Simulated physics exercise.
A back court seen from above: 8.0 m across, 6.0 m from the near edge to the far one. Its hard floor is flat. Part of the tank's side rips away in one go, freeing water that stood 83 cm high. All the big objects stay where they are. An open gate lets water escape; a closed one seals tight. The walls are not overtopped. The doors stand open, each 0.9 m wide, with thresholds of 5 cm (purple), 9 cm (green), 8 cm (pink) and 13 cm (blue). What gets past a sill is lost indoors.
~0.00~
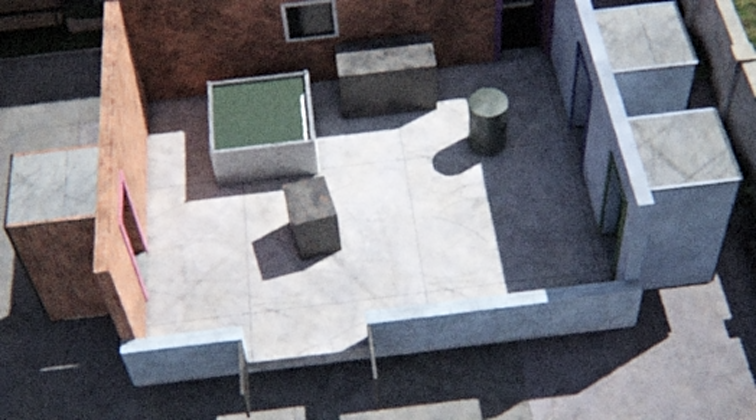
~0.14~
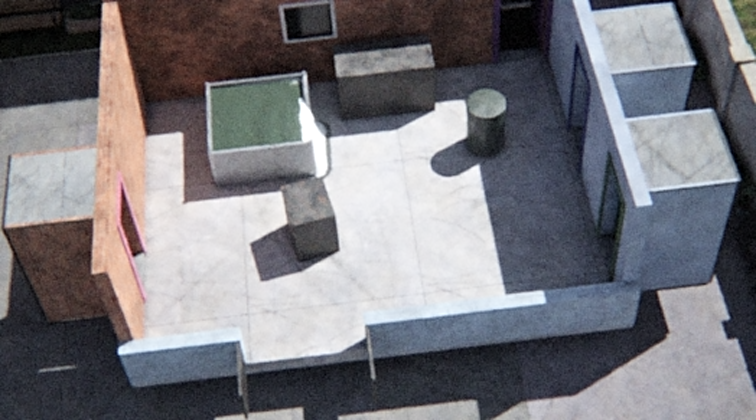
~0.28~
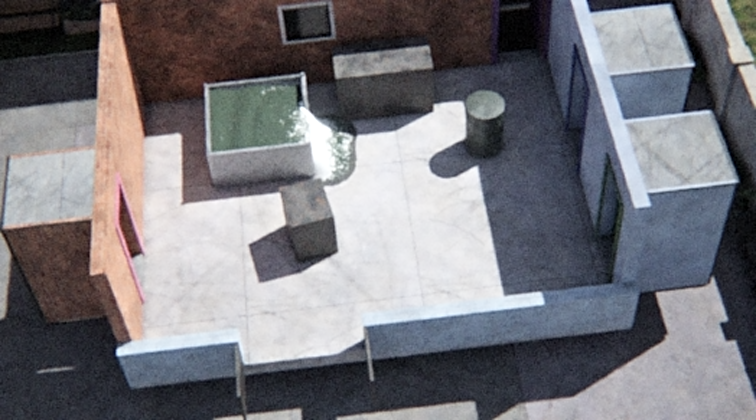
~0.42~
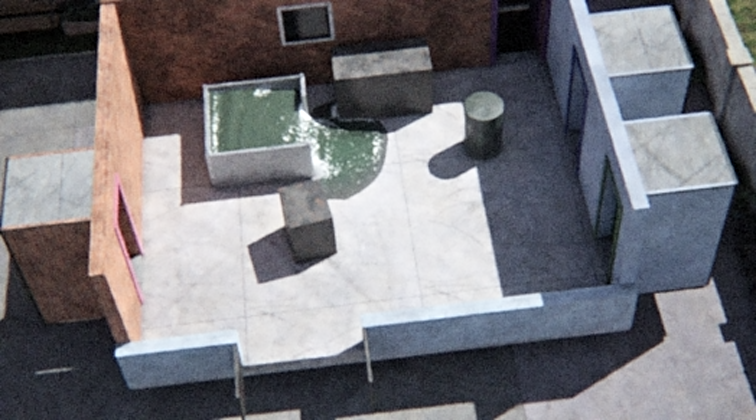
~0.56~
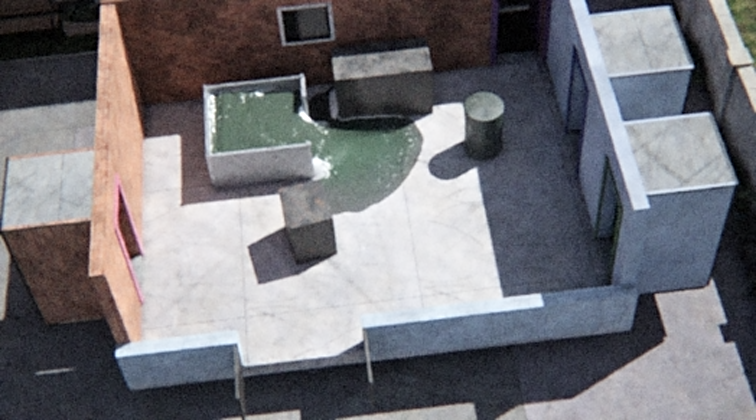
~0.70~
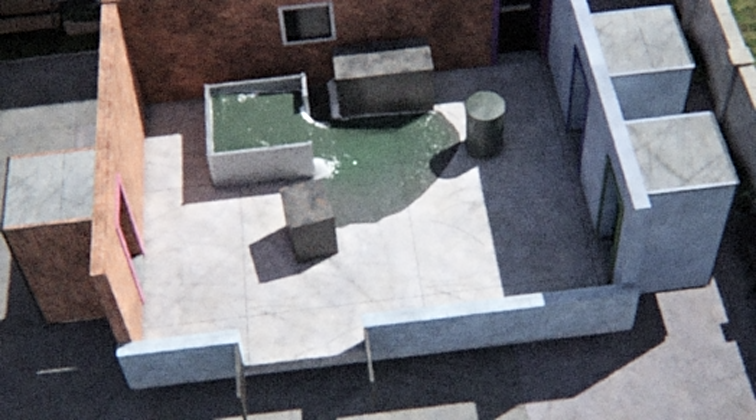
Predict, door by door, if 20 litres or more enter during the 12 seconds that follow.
The water let in: At the purple door it goes over the limit; at the green door it goes over the limit; at the pink door it keeps below the limit; at the blue door it keeps below the limit.
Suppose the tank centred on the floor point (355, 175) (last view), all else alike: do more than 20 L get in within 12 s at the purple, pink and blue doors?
Against that limit: Purple above, pink under, blue above.
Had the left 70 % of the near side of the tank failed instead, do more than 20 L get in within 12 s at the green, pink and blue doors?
Against that limit: Green below, pink over, blue under.
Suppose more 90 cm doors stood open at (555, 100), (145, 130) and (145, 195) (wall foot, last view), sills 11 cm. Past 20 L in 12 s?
In that order: Over, under, below.
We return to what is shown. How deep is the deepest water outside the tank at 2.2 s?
About 37 cm.
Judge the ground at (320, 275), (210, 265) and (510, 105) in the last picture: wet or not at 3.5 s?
In turn: Not reached, still dry, under water.
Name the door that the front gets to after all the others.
Last comes the pink one.
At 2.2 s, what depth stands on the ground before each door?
Depths in cm: Purple 12, green 11, pink 0, blue 12.
After 1.4 s water covers 30 % of the floor and is deepest (38 cm) near (461, 138); purple door not reached, green door not reached, pink door not reached, blue door not reached.
After 2.2 s water covers 50 % of the floor and is deepest (37 cm) near (549, 65); purple door 12 cm at the sill, 5 L in, green door 11 cm at the sill, 0 L in, pink door not reached, blue door 12 cm at the sill, 0 L in.
After 3.5 s water covers 55 % of the floor and is deepest (34 cm) near (616, 308); purple door 18 cm at the sill, 112 L in, green door 17 cm at the sill, 32 L in, pink door not reached, blue door 7 cm at the sill, 1 L in.
After 7.0 s water covers 75 % of the floor and is deepest (13 cm) near (562, 315); purple door 10 cm at the sill, 233 L in, green door 11 cm at the sill, 104 L in, pink door not reached, blue door 5 cm at the sill, 1 L in.
After 12.0 s water covers 95 % of the floor and is deepest (8 cm) near (143, 365); purple door 7 cm at the sill, 253 L in, green door 4 cm at the sill, 108 L in, pink door 6 cm at the sill, 0 L in, blue door 6 cm at the sill, 1 L in.
